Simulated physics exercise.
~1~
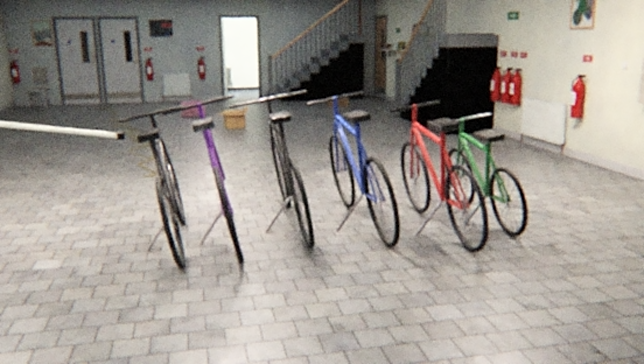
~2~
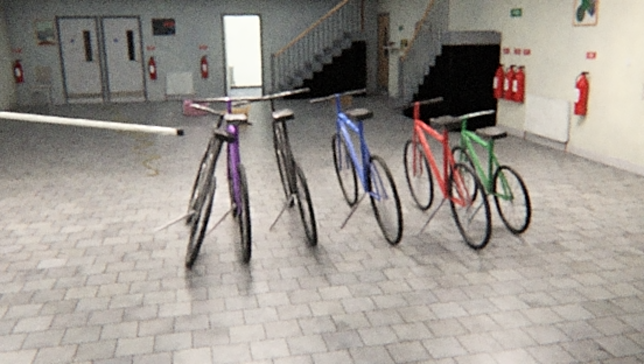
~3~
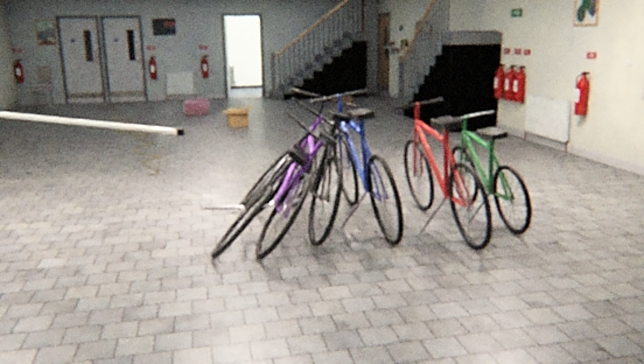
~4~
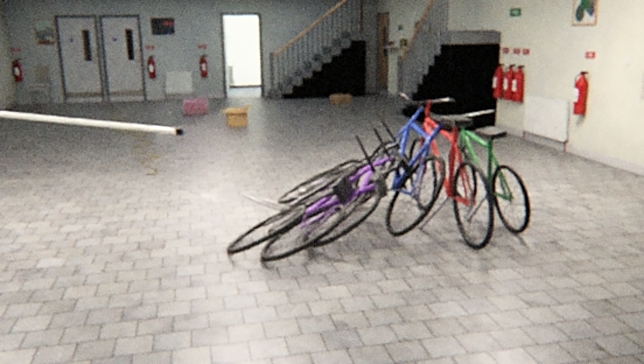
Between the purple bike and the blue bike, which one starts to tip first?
The purple bike starts to tip first, while the blue bike is still standing in its place. The blue one only goes over later.
